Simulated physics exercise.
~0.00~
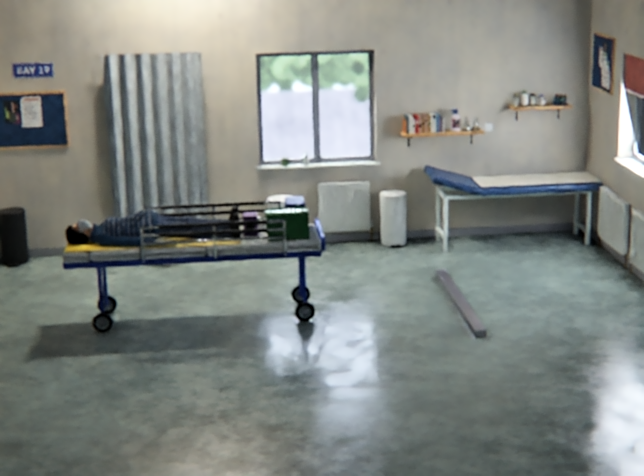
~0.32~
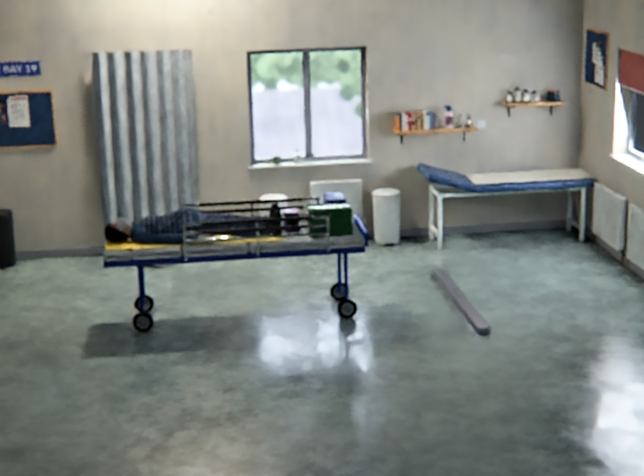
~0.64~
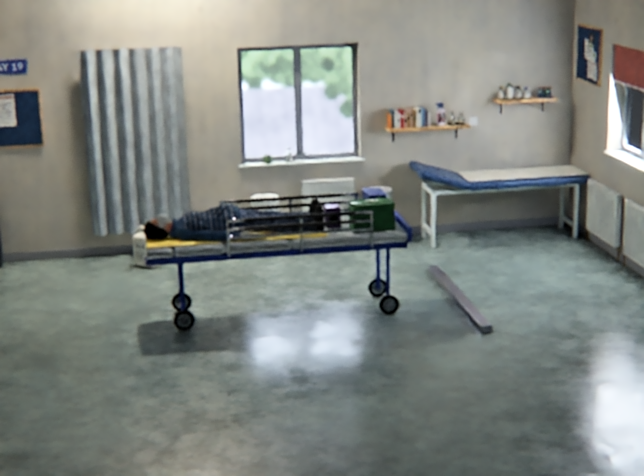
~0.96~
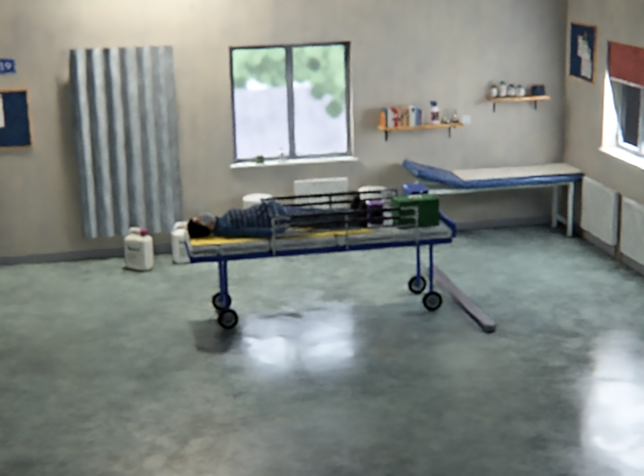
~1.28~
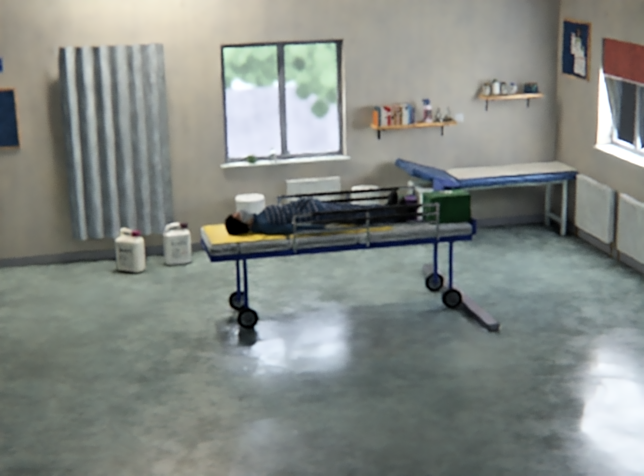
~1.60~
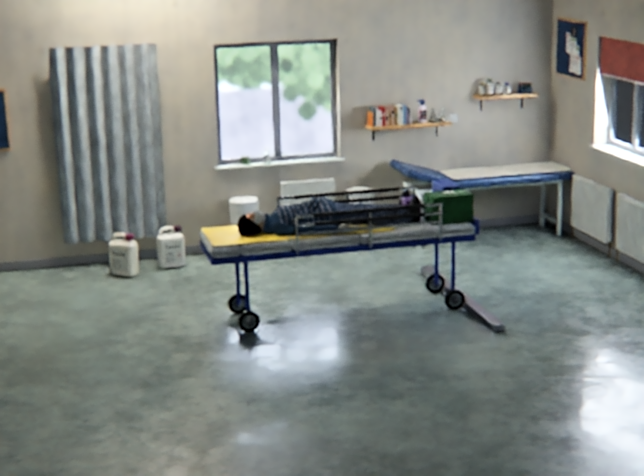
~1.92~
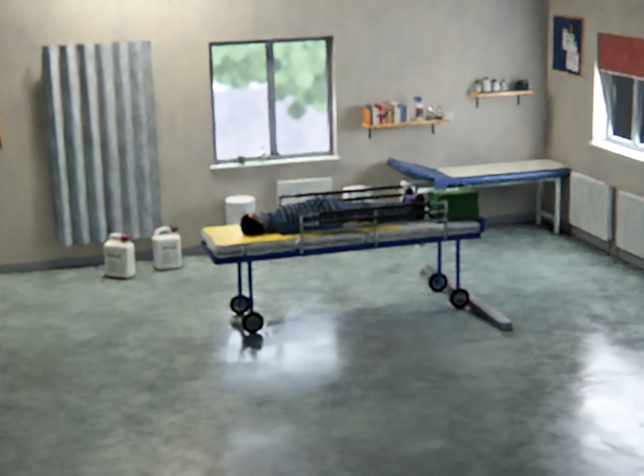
The footage shows a person lying limp on a wheeled trolley that rolls right across a clinic-like room, carrying a purple item, a green holdall and a blue monitor. It halts abruptly at a low sill, the person slides slightly right, and everything stays aboard.
